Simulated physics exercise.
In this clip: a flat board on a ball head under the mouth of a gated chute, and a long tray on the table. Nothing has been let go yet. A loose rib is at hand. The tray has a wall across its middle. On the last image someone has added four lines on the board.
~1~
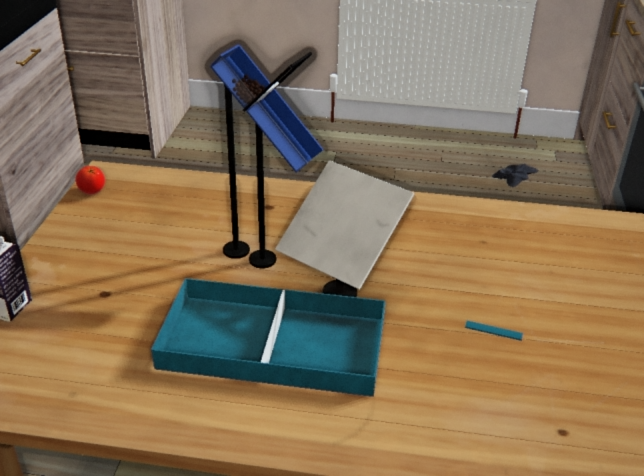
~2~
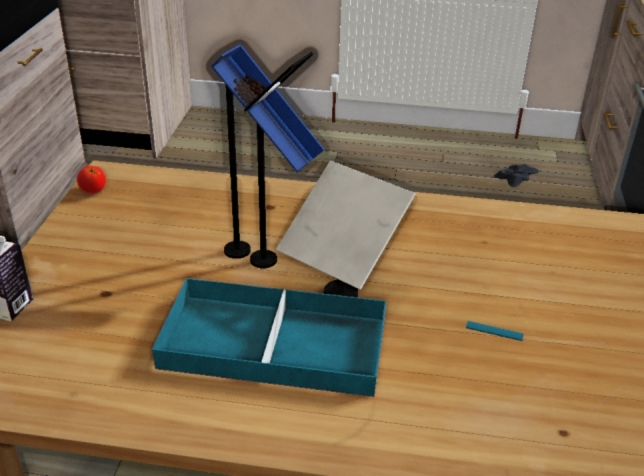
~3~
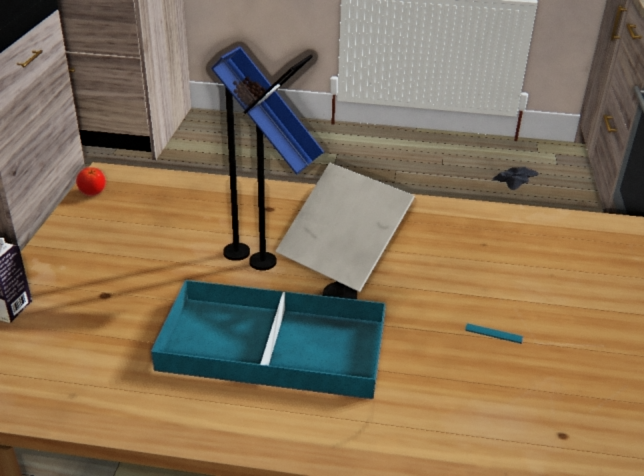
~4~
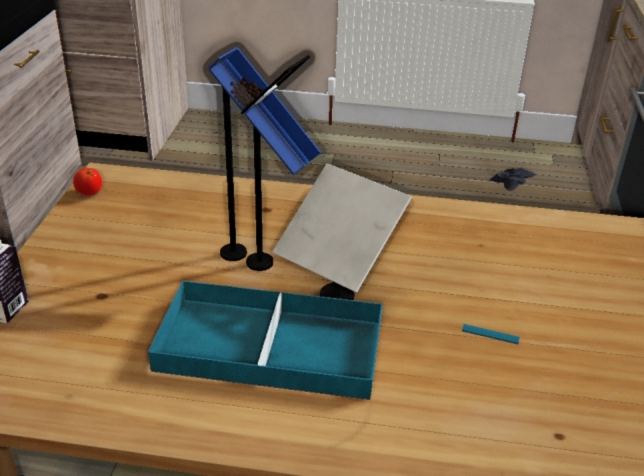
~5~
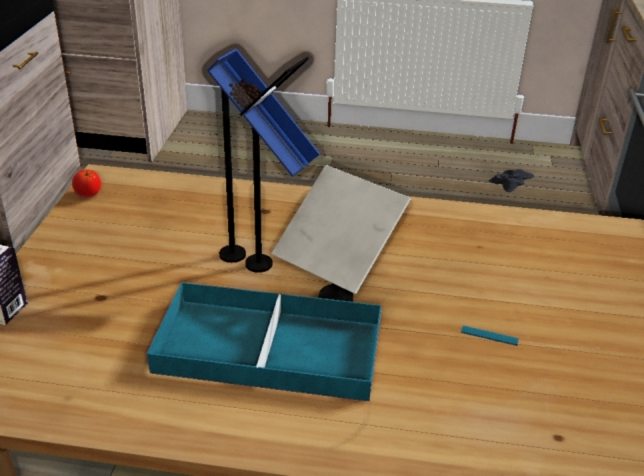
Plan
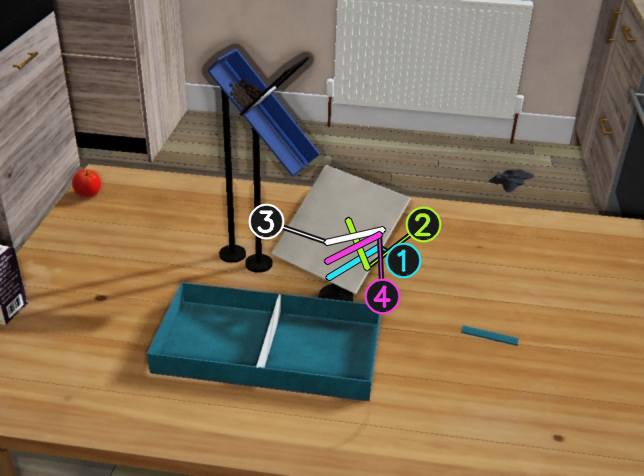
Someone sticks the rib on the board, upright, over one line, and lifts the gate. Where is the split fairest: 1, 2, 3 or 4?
3 beats the others.
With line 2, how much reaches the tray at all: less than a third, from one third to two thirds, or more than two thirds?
It is more than two thirds.
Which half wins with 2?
The right half.
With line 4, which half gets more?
The right half.
On the marked copy, line 1 from (379, 246) to (329, 277); line 2 from (348, 220) to (367, 267); line 3 from (382, 229) to (327, 242); line 4 from (379, 234) to (327, 261).
If 1 is chosen, of what is caught, a small part in the left half, nearly all in the right.
If 2 is chosen, of what is caught, a small part in the left half, nearly all in the right.
If 3 is chosen, of what is caught, about a third in the left half, about two thirds in the right.
If 4 is chosen, of what is caught, a small part in the left half, most in the right.
